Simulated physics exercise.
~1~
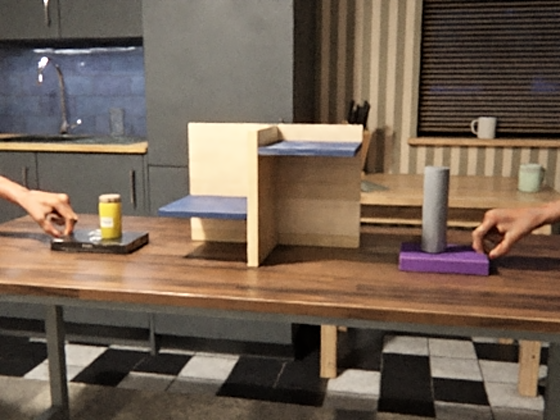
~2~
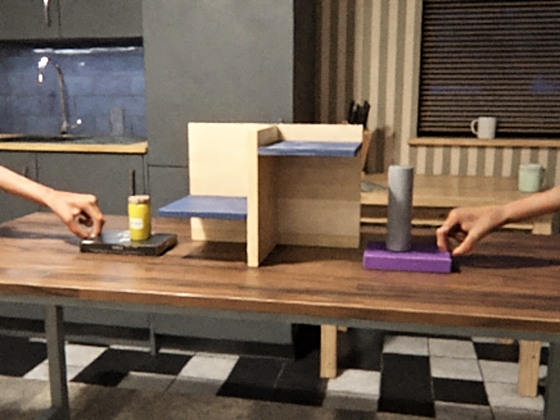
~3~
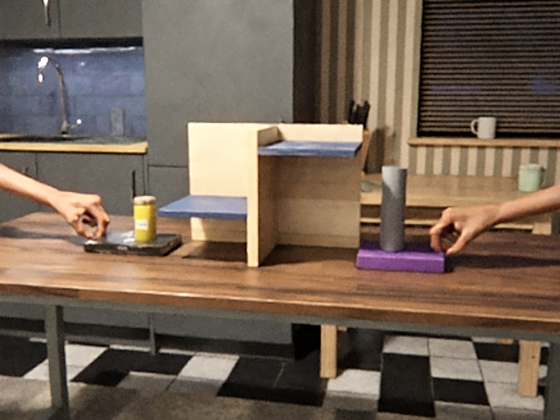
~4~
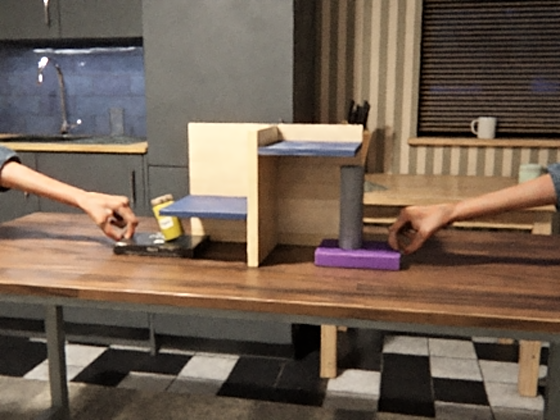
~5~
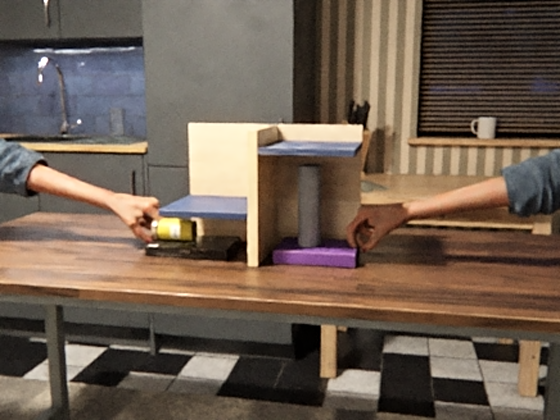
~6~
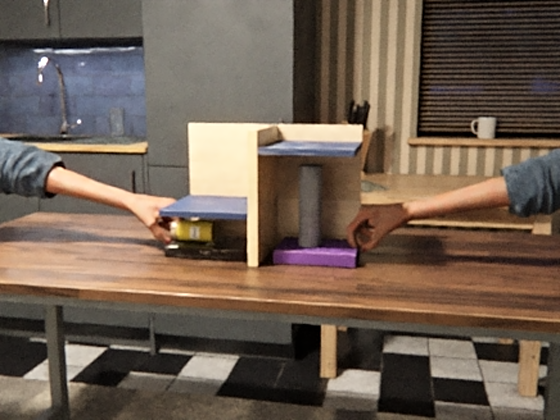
Two hands sliding loaded carriers into a stand, the low left shelf tipping a yellow shaker over while a grey cylinder fits upright.
